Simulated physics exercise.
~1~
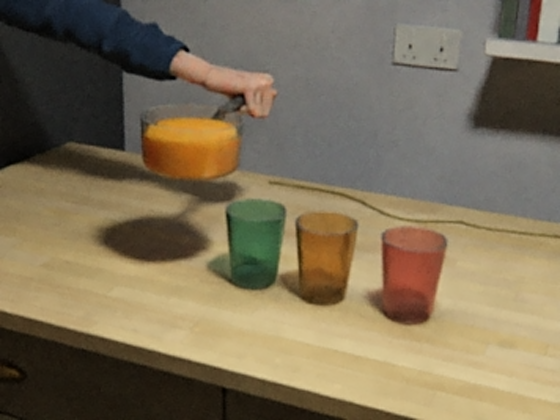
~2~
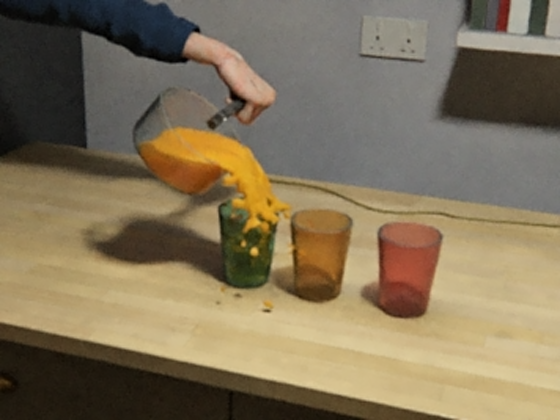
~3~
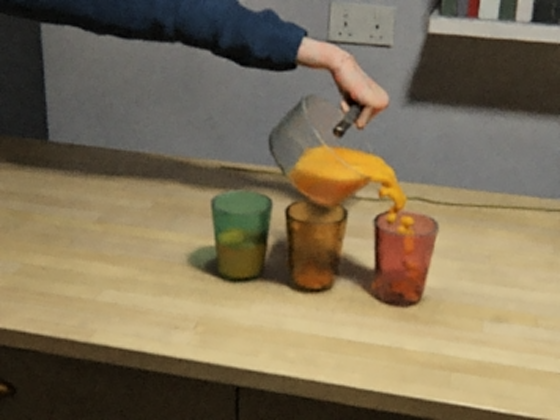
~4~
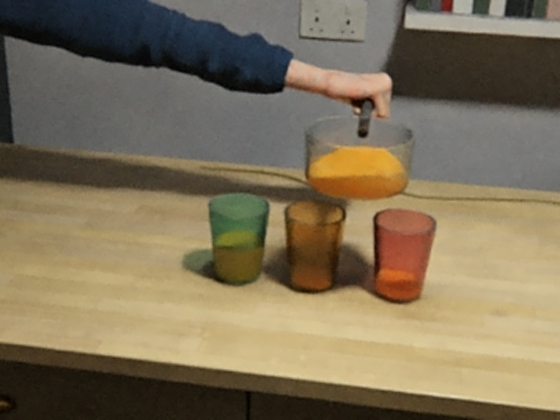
A glass saucepan of orange juice, held by a hand, tipped over the green glass, splashing a little, then moved right and poured into the red one before levelling, leaving juice in both outer glasses and plenty still in the pan.
